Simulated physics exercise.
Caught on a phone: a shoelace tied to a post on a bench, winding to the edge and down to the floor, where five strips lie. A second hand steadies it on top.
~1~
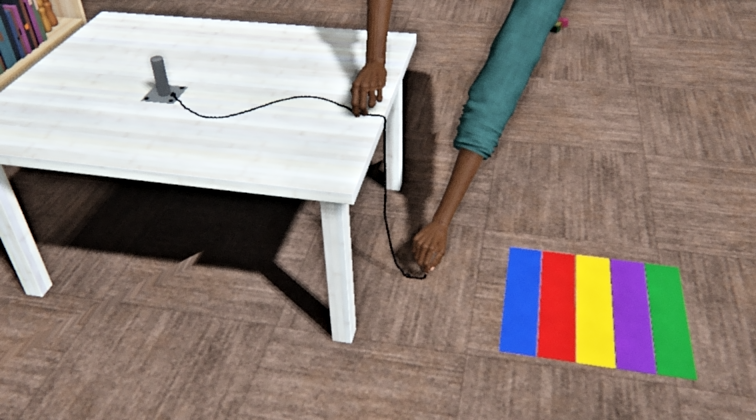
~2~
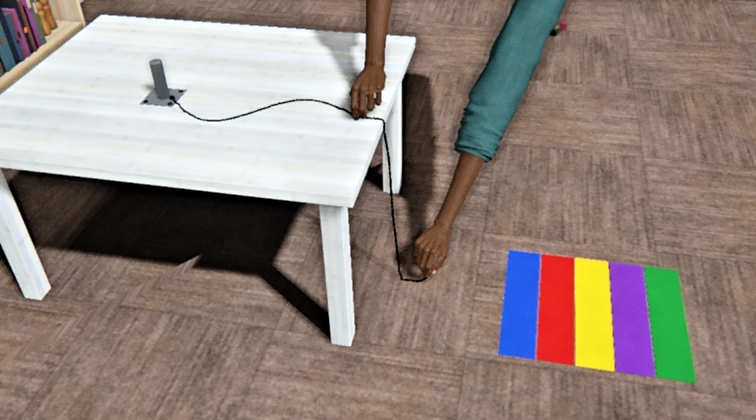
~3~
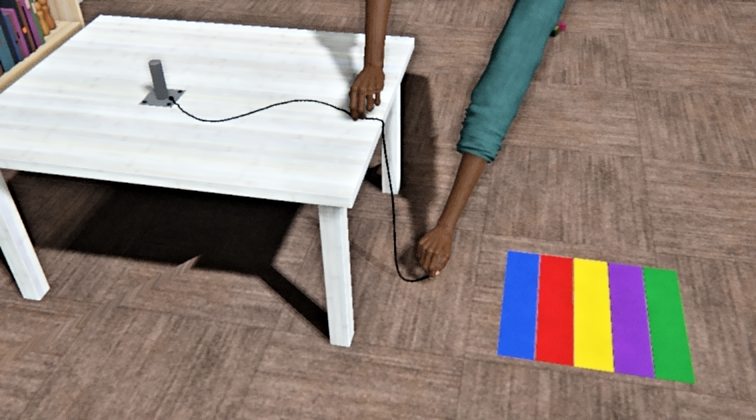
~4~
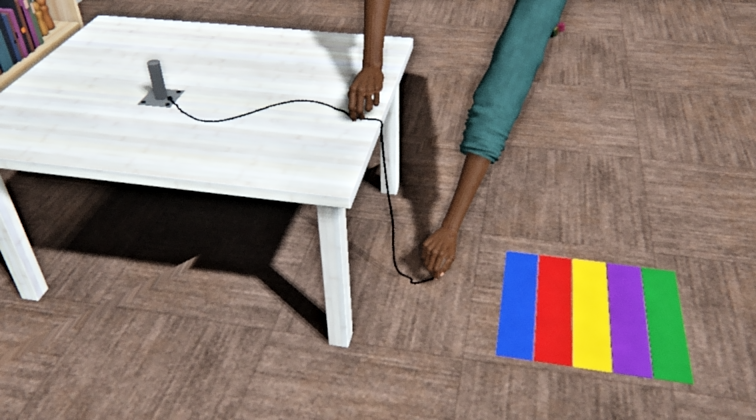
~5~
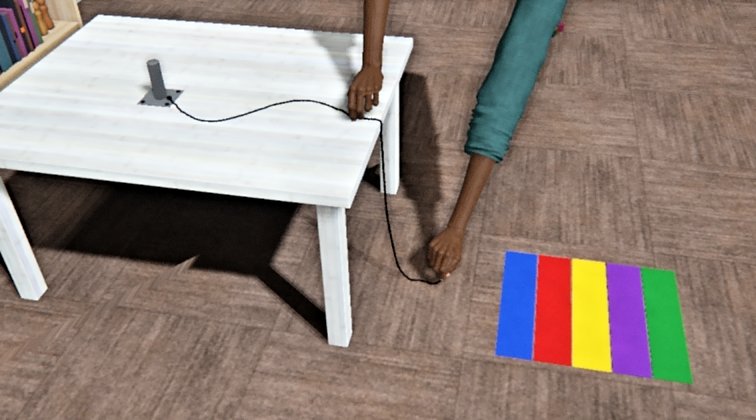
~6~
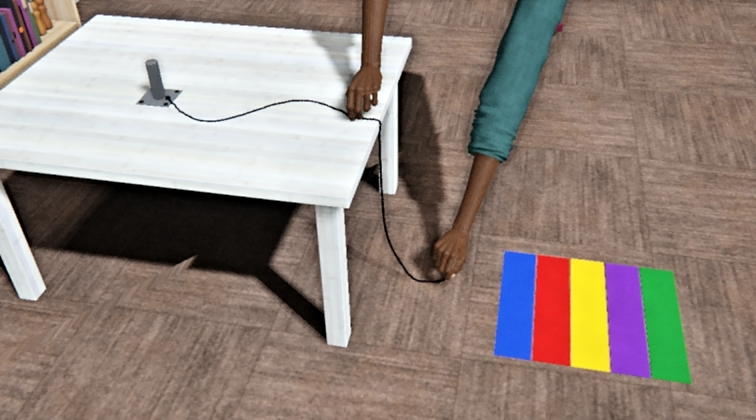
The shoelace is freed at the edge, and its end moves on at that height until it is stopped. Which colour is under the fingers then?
The end stops over the yellow strip.
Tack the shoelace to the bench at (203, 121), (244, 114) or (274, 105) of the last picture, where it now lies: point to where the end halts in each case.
Try by try, around (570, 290), (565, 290) and (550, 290).
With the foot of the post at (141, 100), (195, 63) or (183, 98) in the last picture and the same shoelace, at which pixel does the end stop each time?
The places are (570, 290), (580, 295) and (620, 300).
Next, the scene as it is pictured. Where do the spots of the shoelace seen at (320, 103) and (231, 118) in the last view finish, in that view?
About (348, 116), and the other about (255, 107).
Soon after, end near (525, 287); over blue.
After that, end near (566, 292); over red.
At the stop, end near (590, 295); over yellow. It gets as far as the yellow strip.
